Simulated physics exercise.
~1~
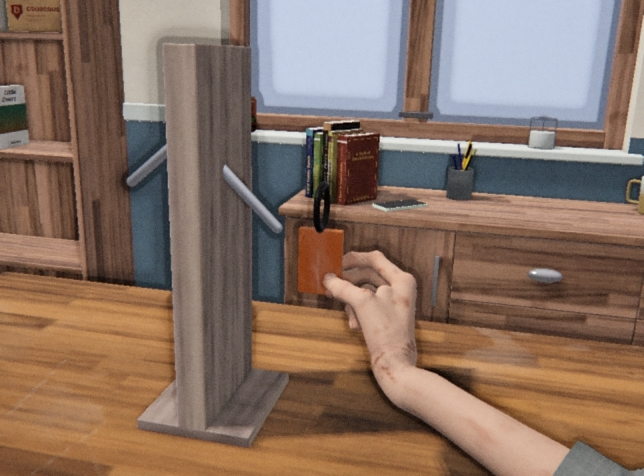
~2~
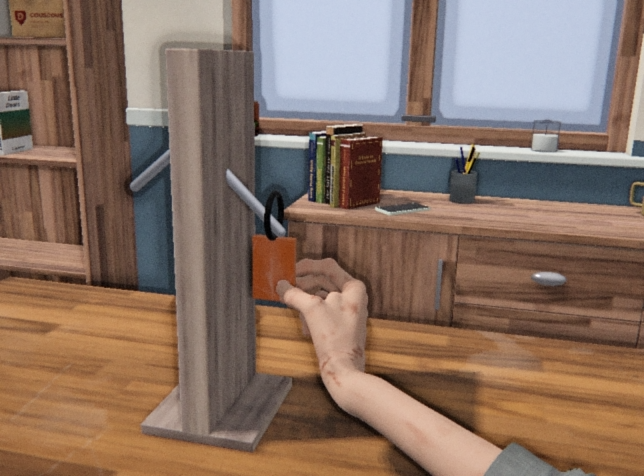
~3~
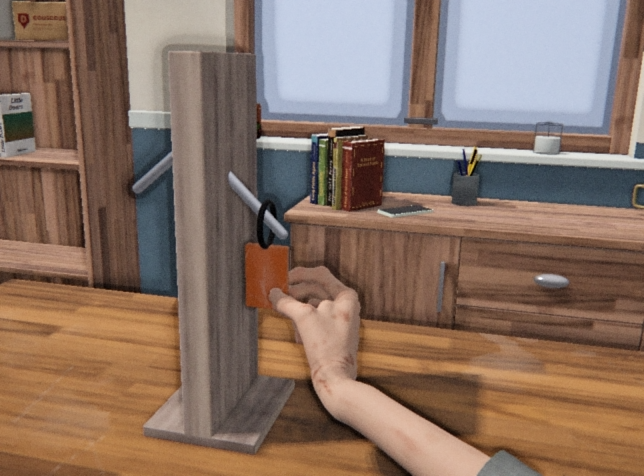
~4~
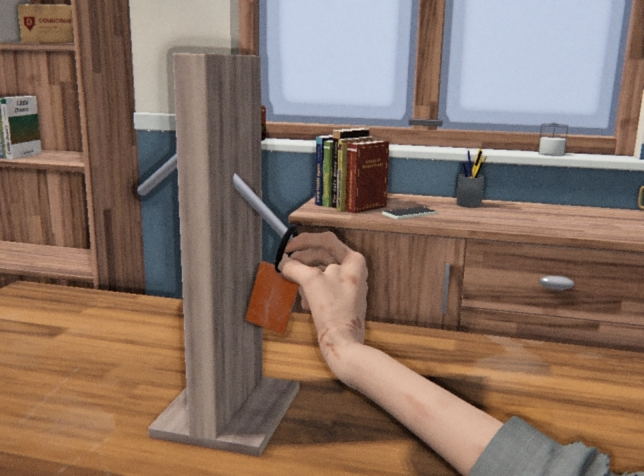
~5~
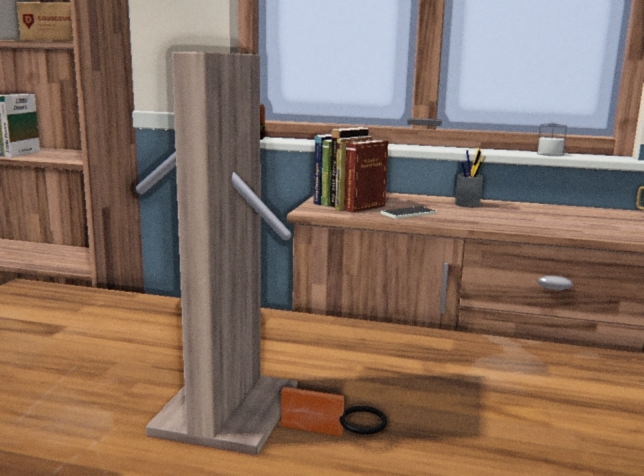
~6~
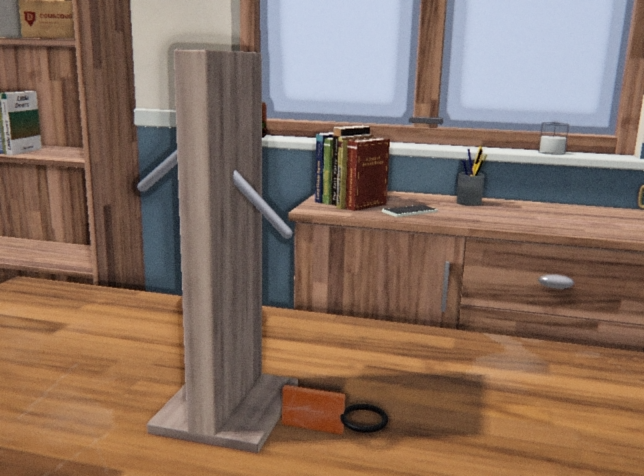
A hand reaches in from the lower right of a room, seen from a slightly swaying view across a wooden table, holding an orange tag with a black loop. A tall grey-brown wooden stand with metal pegs slanting downward on both sides stands at left, before a bookshelf, a cabinet with books and a pencil cup, and windows. The hand moves the tag left and brings its loop to the right peg. The tag shifts lower and tilts near the peg's end, with the fingers close by. It then drops, and ends lying on its side on the table beside the stand's base, the hand gone.
